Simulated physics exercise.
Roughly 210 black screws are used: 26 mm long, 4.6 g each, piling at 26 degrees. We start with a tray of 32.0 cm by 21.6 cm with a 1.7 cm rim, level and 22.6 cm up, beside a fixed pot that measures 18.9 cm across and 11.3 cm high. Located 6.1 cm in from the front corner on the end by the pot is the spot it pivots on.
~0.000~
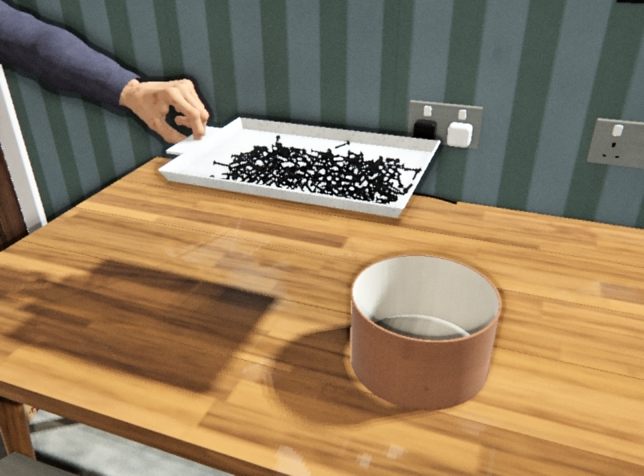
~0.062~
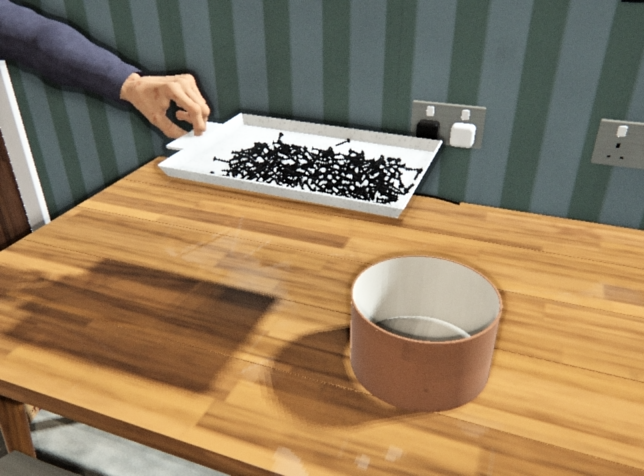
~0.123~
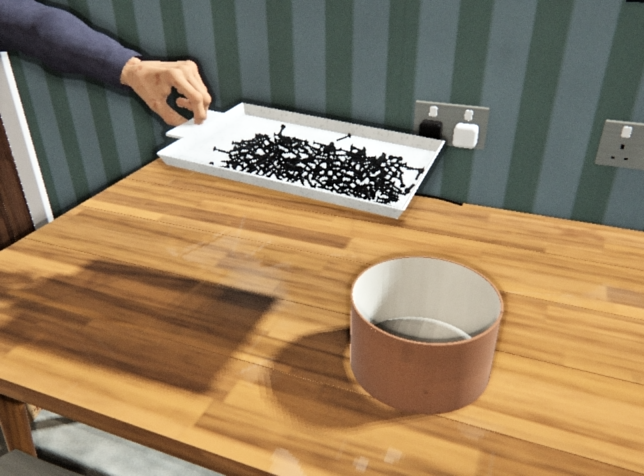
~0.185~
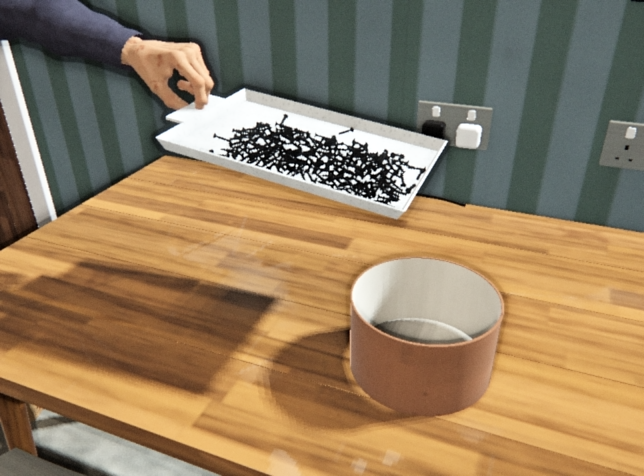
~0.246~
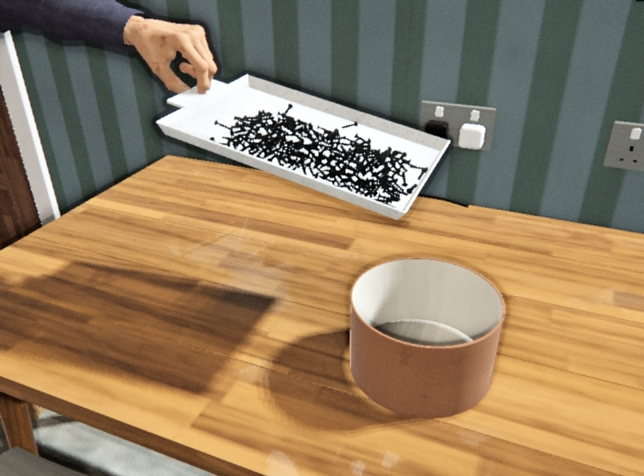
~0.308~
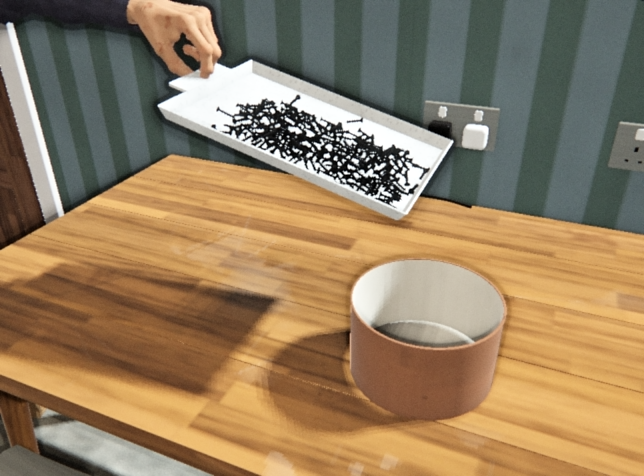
The clip opens on a white tray of small black screws held level by a hand at its left end, behind an empty-looking reddish-brown pot on a wooden table. The hand then raises that end steadily, tilting the tray down toward the right while the screws stay spread across it.
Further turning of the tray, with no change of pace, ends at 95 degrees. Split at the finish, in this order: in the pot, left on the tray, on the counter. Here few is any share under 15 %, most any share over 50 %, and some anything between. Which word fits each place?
Pot: Most; tray: Few; counter: Some.
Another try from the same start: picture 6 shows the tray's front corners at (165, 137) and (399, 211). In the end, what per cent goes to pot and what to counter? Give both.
Per cent by place - pot 95, counter 5.
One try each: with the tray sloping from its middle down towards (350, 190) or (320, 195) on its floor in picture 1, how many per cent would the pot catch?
The share comes to about 100 in a hundred, then about 70 in a hundred.
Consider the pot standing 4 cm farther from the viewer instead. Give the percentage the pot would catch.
I'd say some 90 per cent would end up there.
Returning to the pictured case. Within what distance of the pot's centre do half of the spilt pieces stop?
14 cm.
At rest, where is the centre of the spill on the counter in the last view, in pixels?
At about (472, 318).
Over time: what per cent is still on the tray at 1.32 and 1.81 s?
About 15, 0.
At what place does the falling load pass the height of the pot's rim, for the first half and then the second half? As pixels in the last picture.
(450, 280) first, (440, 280) later, roughly.
After 0.92 s, tilt 53 degrees; the tray holds 80 %, the pot 0 %.
After 1.32 s, tilt 78 degrees; the tray holds 15 %, the pot 55 %.
After 1.81 s, tilt 95 degrees; the tray holds 0 %, the pot 75 %.
At rest (2.5 s), pot 75 %, tray 0 %, counter 25 %.
